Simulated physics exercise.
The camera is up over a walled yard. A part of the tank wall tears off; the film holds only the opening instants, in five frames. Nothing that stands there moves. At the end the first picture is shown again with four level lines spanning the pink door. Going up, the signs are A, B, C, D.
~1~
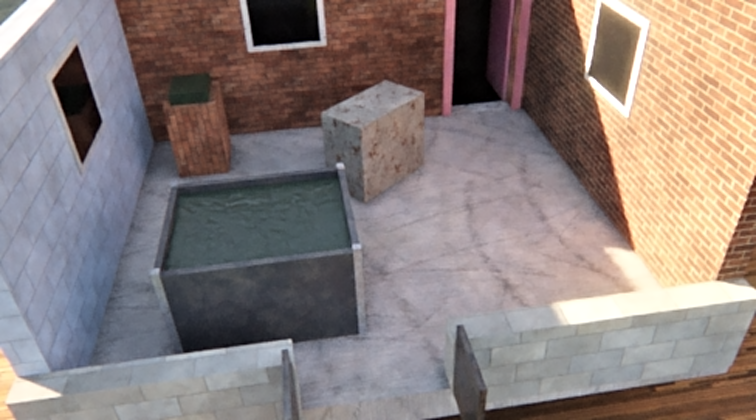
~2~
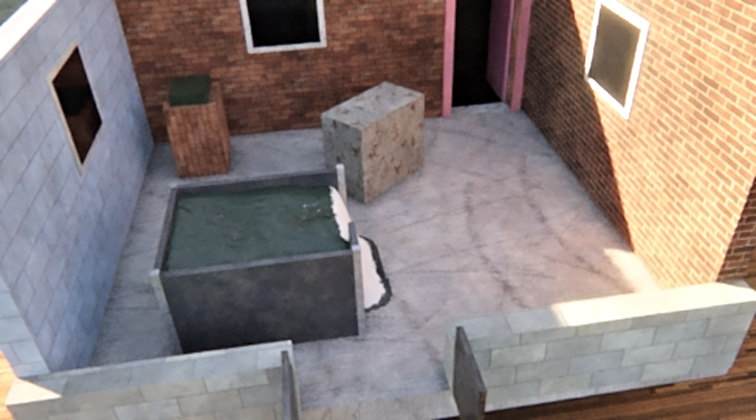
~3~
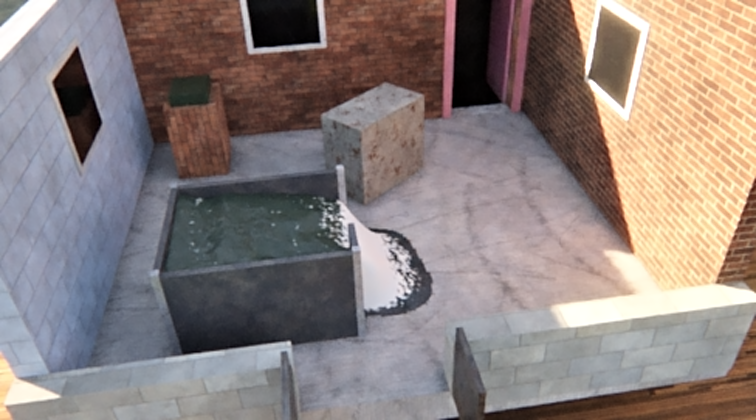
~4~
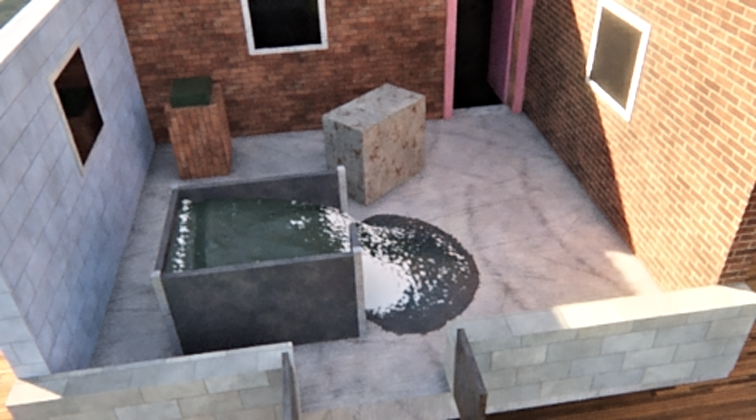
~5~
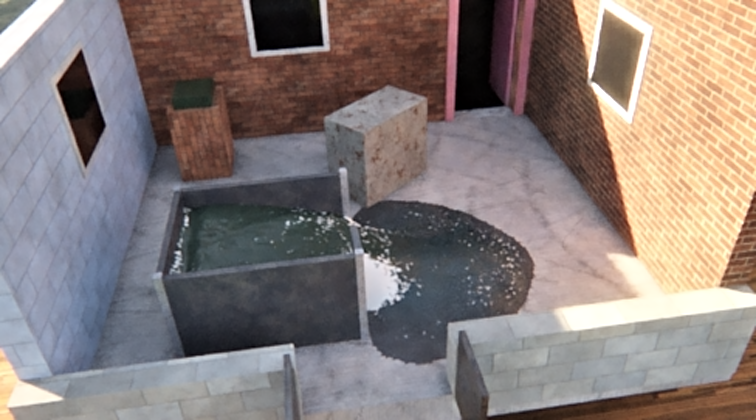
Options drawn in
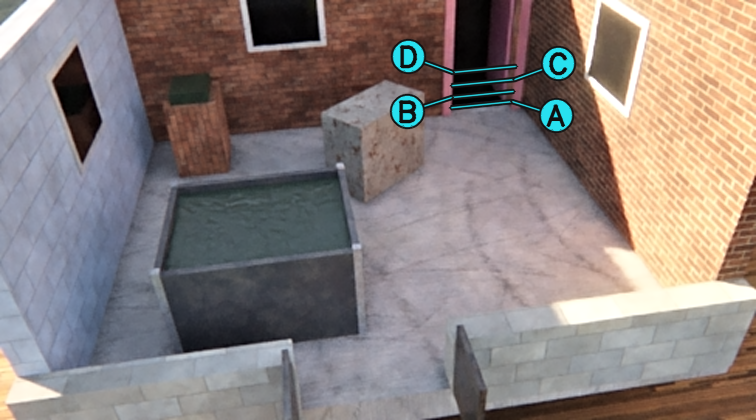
At the start, dark green water lies still in a grey tank inside a walled yard with a pink doorway and an open gate. Water then pours white and foaming through the tank's right side onto the pale ground, and a dark, speckled pool widens rightward across the yard as the tank's level drops.
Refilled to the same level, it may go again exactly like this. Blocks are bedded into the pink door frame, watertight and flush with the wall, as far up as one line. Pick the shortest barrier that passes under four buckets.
Height B.
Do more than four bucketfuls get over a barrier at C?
No, that is safe.
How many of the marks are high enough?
Three.
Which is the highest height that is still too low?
It is A.
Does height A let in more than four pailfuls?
Yes, that goes wrong.
On the marked copy, A at (482, 104); B at (482, 94); C at (483, 82); D at (484, 69); from the bottom up A, B, C, D.
If A is chosen, about 12 bucketfuls get in.
If B is chosen, a bucket or two gets in.
If C is chosen, nothing gets over.
If D is chosen, nothing gets over.
